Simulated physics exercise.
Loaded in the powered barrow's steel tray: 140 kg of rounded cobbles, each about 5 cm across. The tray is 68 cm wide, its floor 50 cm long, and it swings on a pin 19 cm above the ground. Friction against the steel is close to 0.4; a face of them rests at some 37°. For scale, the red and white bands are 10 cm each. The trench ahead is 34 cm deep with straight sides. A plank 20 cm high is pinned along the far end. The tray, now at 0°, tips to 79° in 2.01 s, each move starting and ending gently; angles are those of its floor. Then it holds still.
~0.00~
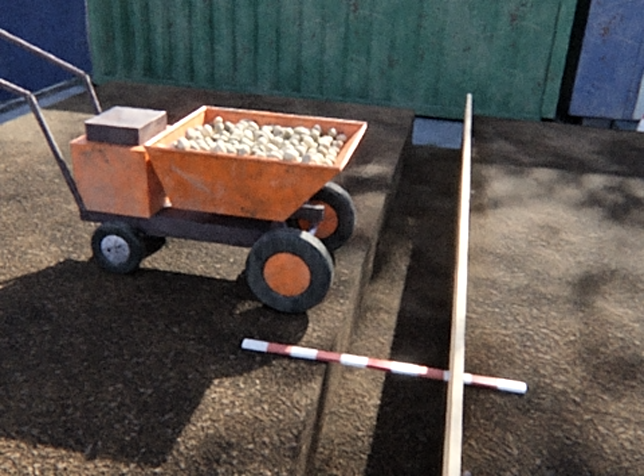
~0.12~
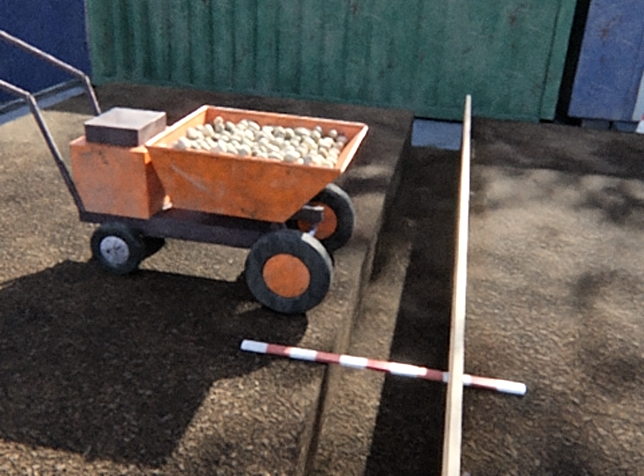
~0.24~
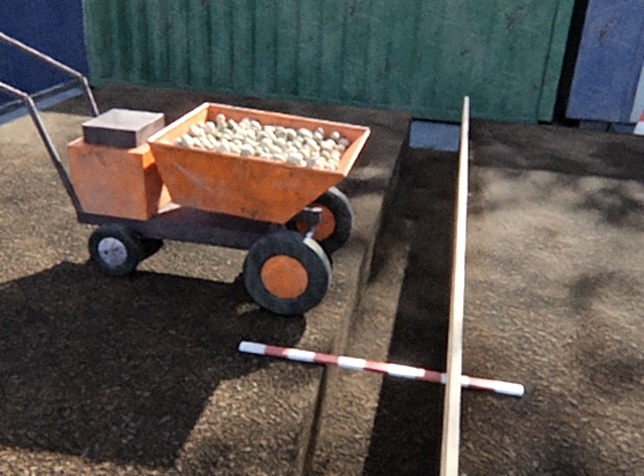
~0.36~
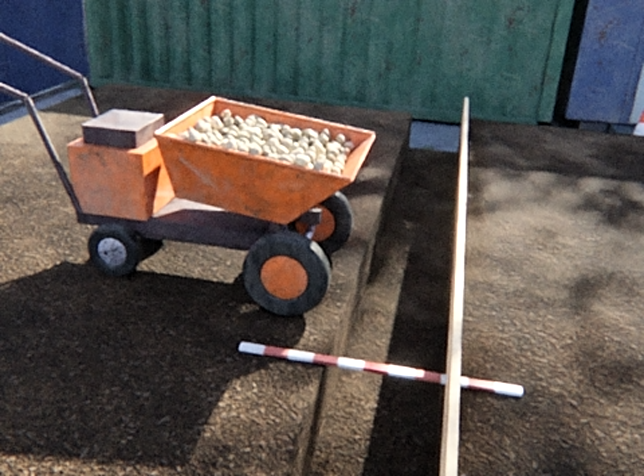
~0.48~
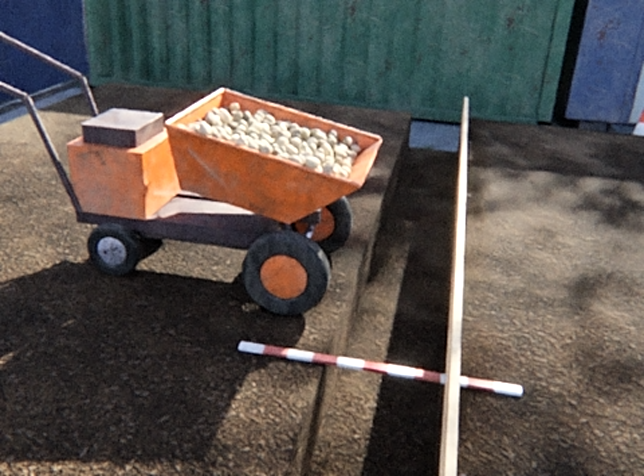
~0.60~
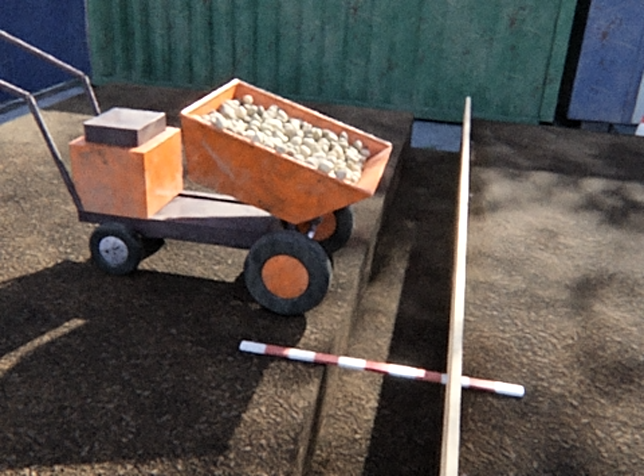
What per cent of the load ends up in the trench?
Some 94 per cent of it.
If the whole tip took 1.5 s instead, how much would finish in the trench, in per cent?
It would be near 95 per cent.
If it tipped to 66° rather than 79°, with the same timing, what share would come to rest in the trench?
In that case some 90 per cent.
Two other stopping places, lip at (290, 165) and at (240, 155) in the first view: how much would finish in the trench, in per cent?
About 100 and 80 per cent.
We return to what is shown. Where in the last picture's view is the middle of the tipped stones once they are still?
Their middle is at about (410, 347).
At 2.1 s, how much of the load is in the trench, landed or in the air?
About 70 per cent by then.
After 1.5 s the floor is at 67°; 92 % in the tray, 8 % in the trench; the foremost stones are at (447, 295).
After 2.1 s the floor is at 79°; 27 % in the tray, 68 % in the trench, 5 % past the trench; the foremost stones are at (542, 327).
After 2.5 s the floor is at 79°; 4 % in the tray, 91 % in the trench, 5 % past the trench; the foremost stones are at (561, 334).
After 4.4 s the floor is at 79°; 0 % in the tray, 94 % in the trench, 5 % past the trench; the foremost stones are at (562, 334).
